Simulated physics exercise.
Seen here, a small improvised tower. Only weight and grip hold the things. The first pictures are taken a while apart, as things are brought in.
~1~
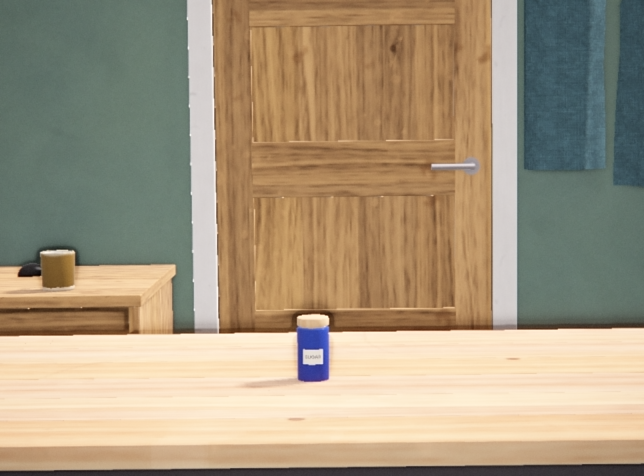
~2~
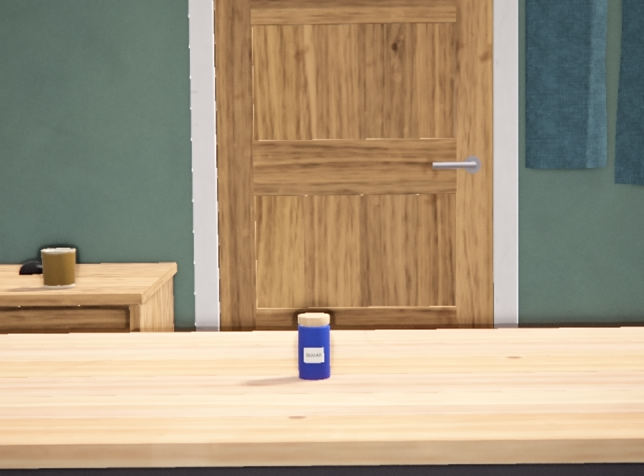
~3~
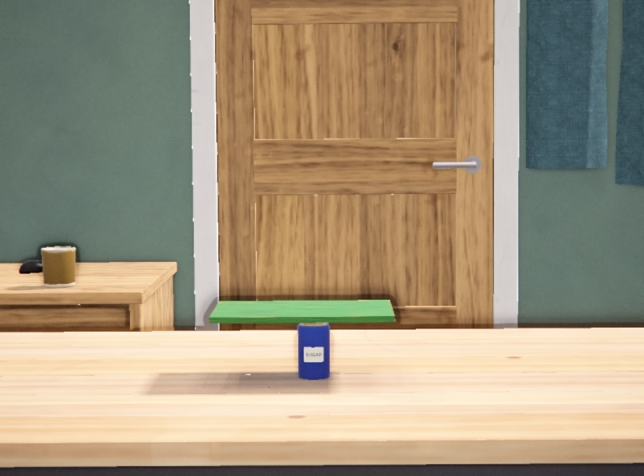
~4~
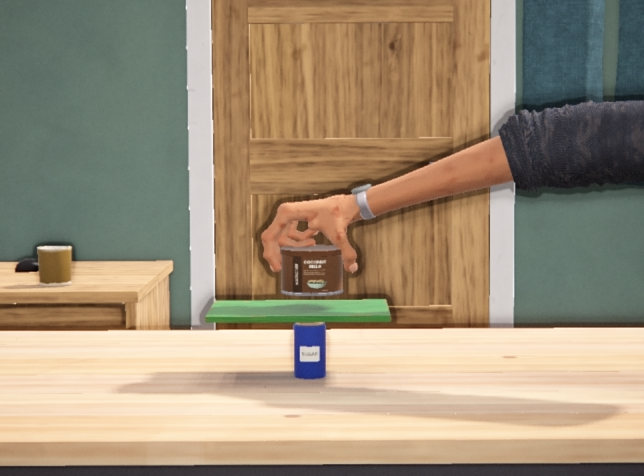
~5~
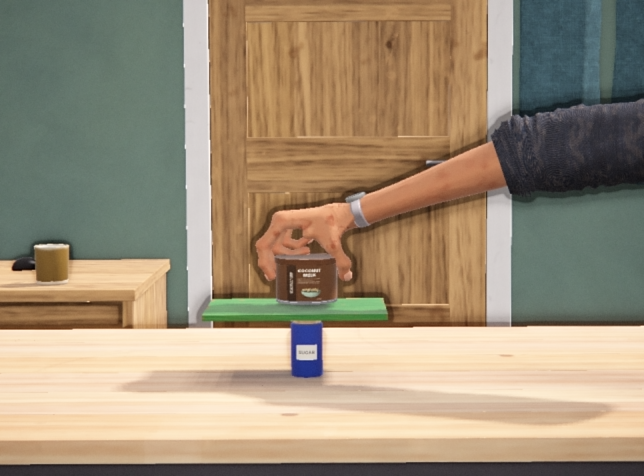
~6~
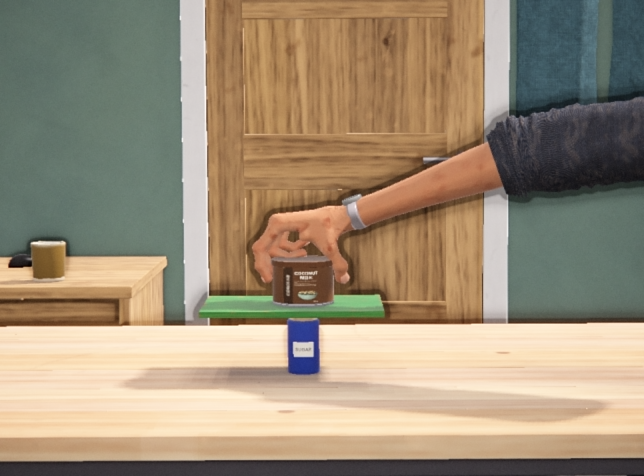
A hand lowers a brown tub onto a green board lying across a blue jar.
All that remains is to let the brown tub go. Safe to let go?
As it turns out, it stays up.
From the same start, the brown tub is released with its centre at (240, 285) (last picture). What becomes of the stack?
Then it comes apart.
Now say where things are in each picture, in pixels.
In the first frame, the last thing is not in view yet.
In the second frame, the last thing is not in view yet.
In the third frame, the last thing is not in view yet; green board (303, 311).
In the fourth frame, still above its spot; brown tub (312, 270); green board (299, 310).
In the fifth frame, still above its spot; brown tub (306, 278); green board (296, 309).
In the sixth frame, in place under the hand; brown tub (303, 281); green board (293, 306).
Then, 0.30 s after the last picture, nothing has stirred.
Then, 0.80 s after the last picture, brown tub resting near (303, 282).
At rest, all 3 in place. Seen from the same camera at the end, brown tub near (303, 282). The stack keeps its balance.
